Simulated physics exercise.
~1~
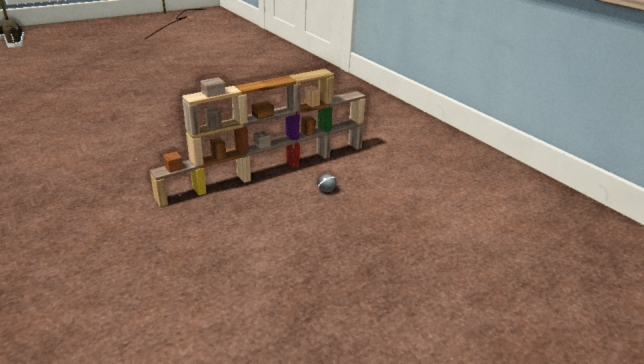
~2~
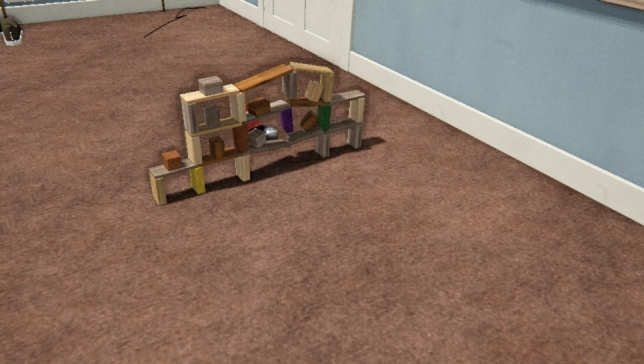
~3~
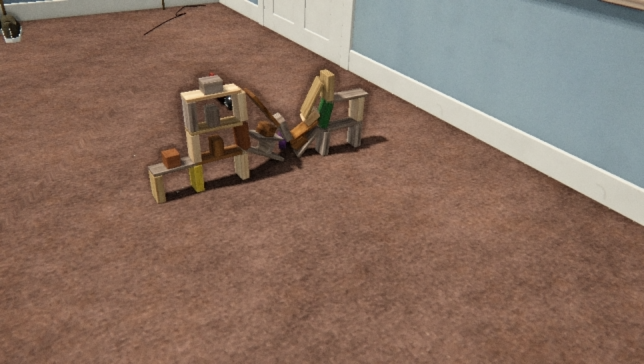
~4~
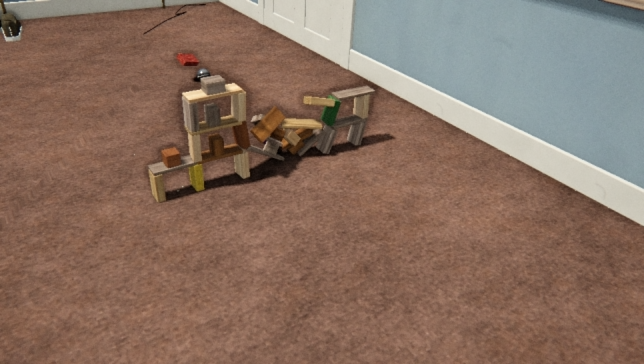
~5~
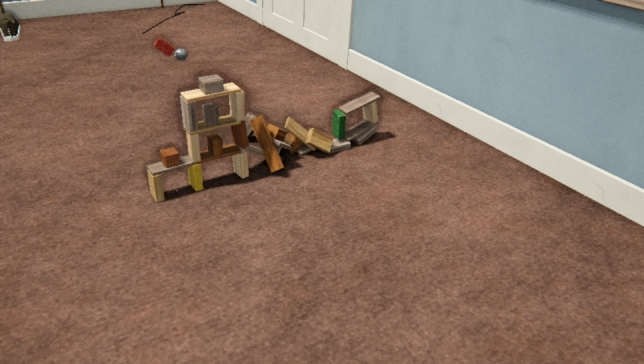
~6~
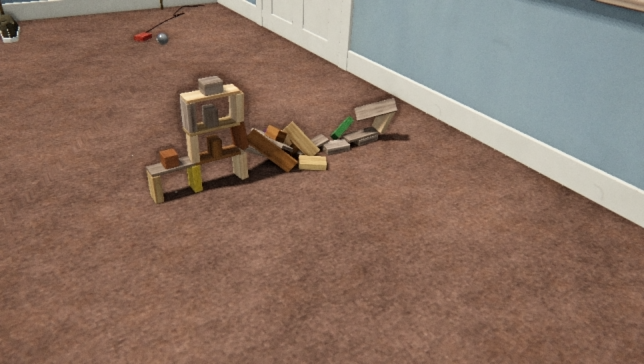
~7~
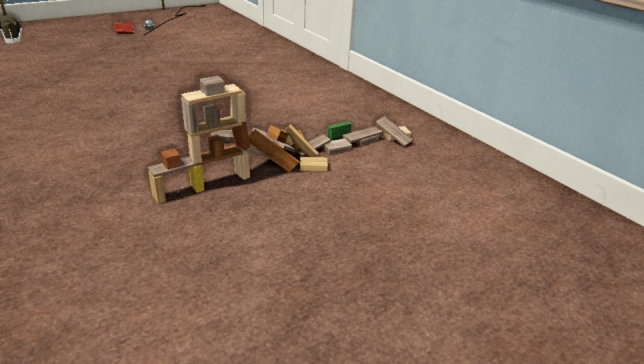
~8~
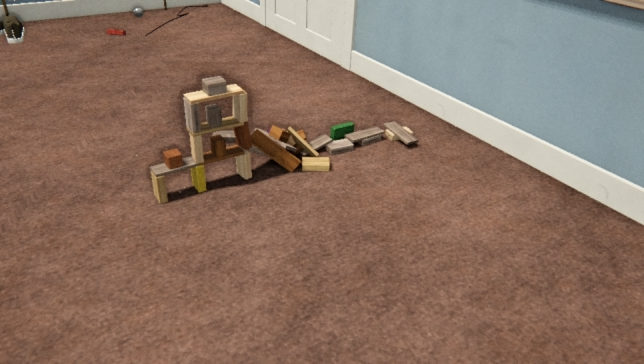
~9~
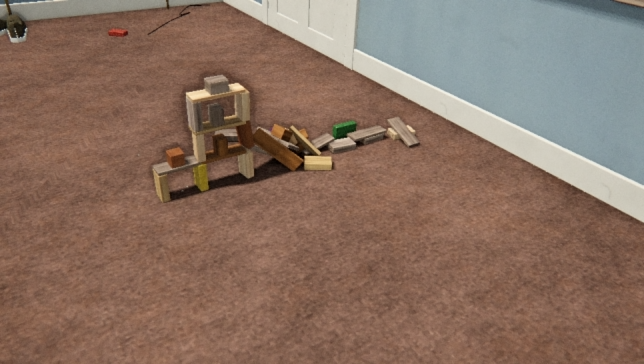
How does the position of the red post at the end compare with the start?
At the start the red post stands upright in the lower part of the structure. By the end it lies on its side on the carpet, far behind the blocks.
